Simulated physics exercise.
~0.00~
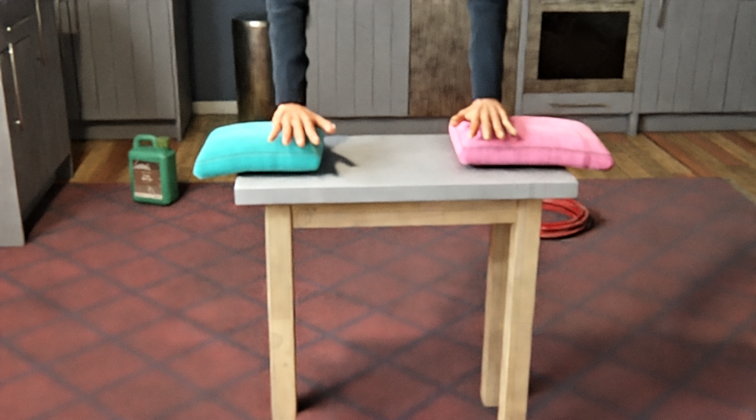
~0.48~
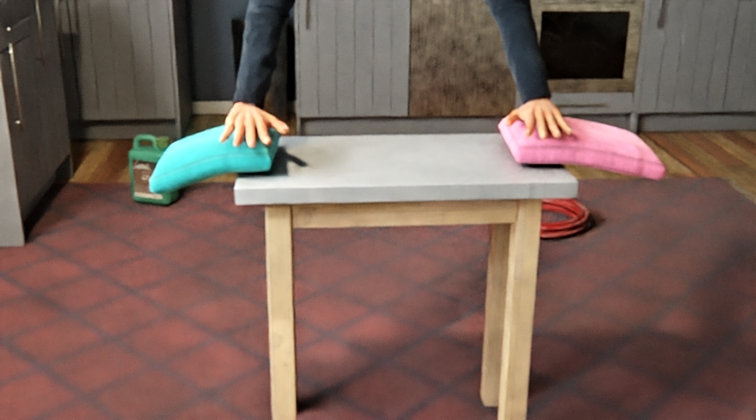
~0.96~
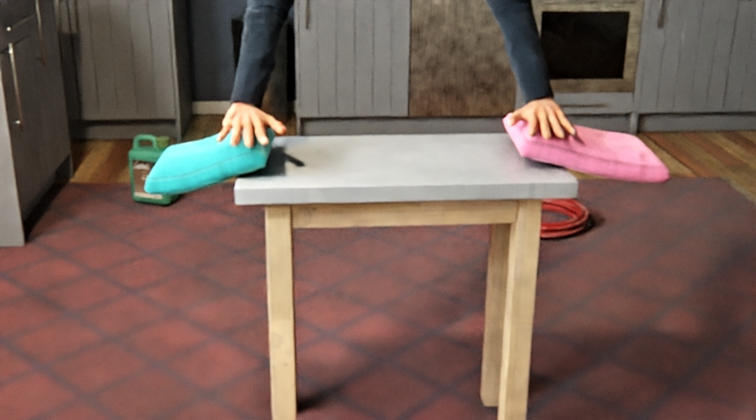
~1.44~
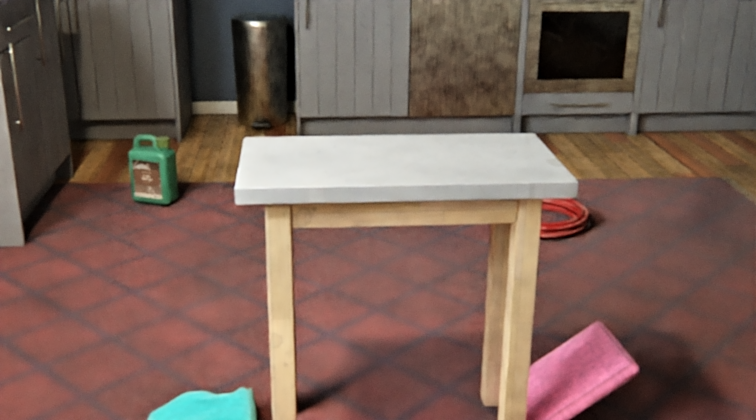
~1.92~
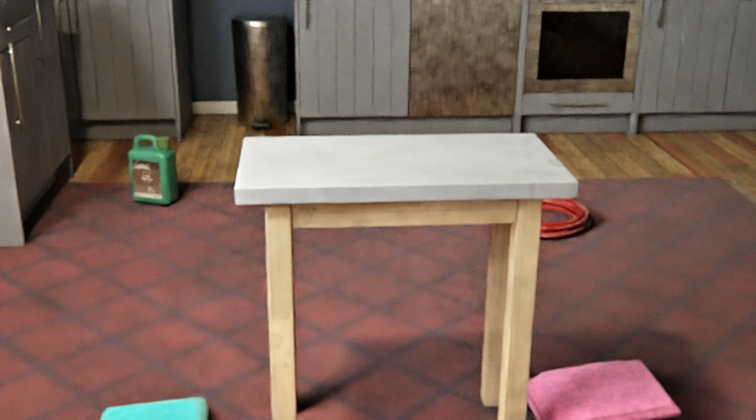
In the video, two hands push a turquoise sack and a pink pillow apart on a small table until both overhang opposite ends. The hands withdraw, the two objects drop off the left and right ends, and both finish lying on the red floor.
